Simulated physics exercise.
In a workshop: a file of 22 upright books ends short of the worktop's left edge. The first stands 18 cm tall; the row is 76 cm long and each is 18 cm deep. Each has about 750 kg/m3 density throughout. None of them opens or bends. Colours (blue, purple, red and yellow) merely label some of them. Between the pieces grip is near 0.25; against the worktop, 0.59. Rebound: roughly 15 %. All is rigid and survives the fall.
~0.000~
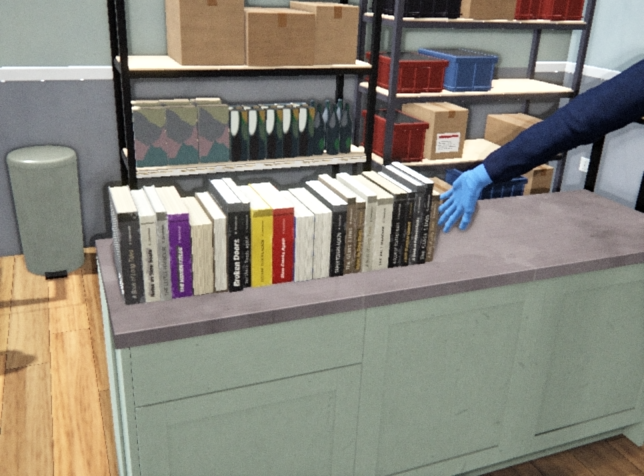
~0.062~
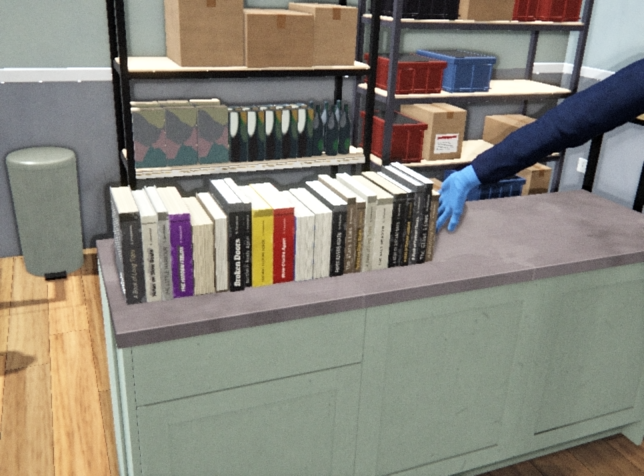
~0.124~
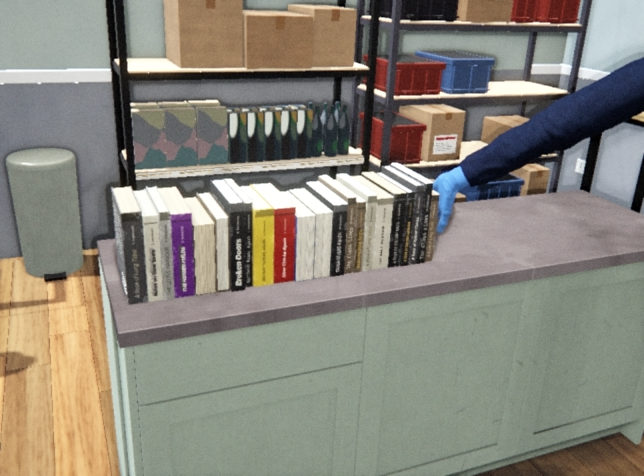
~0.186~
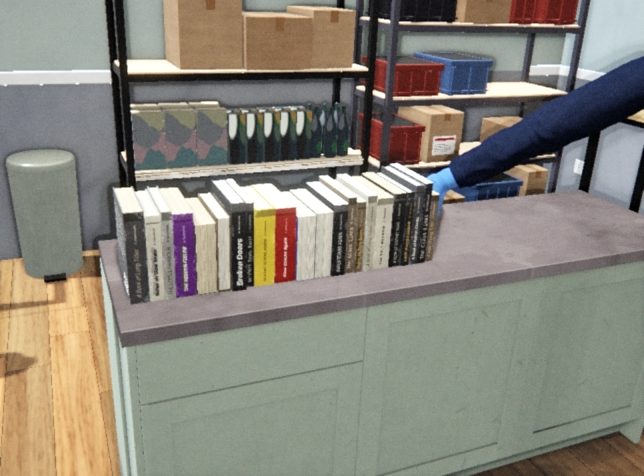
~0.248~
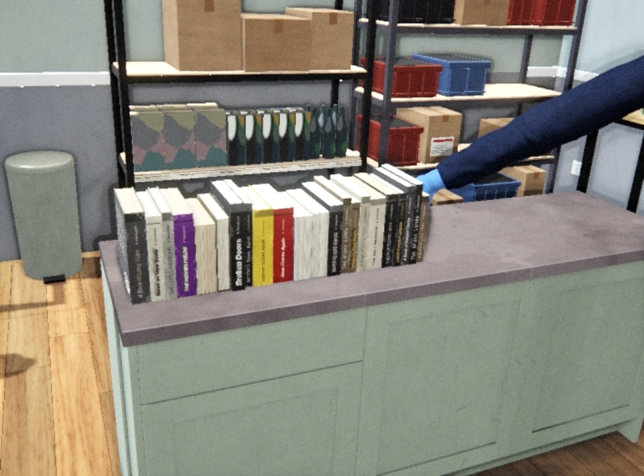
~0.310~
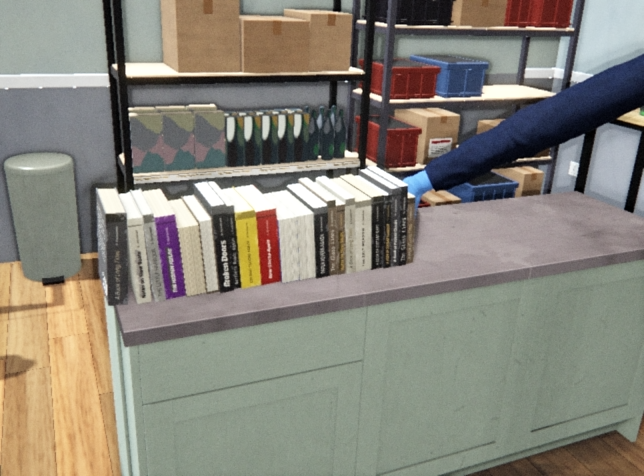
A blue-gloved hand reached in from the right to a long row of upright books on a worktop and pushed the end one, and the whole row shifted slightly left, leaning a little.
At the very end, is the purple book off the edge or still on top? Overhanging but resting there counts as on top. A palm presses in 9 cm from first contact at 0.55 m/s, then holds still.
At the very end the purple book is off the edge.
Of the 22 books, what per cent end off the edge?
The share is about 20 in a hundred.
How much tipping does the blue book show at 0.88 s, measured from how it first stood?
Roughly 20 degrees.
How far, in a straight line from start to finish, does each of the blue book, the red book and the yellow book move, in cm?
Moved: Blue 10, red 10, yellow 10.
Around 0.37 s, none of the 22 books off the edge, 22 disturbed; purple book tipped 11°; red book tipped 11°.
Around 0.56 s, 1 of the 22 books off the edge; purple book tipped 59°; yellow book tipped 28°.
Around 0.88 s, 4 of the 22 books off the edge; purple book on its side; yellow book tipped 28°.
Finally (1.2 s), 4 of the 22 books off the edge; purple book on its side; yellow book tipped 28°; red book tipped 21°. Seen by the last camera, middles, yellow book near (206, 240).
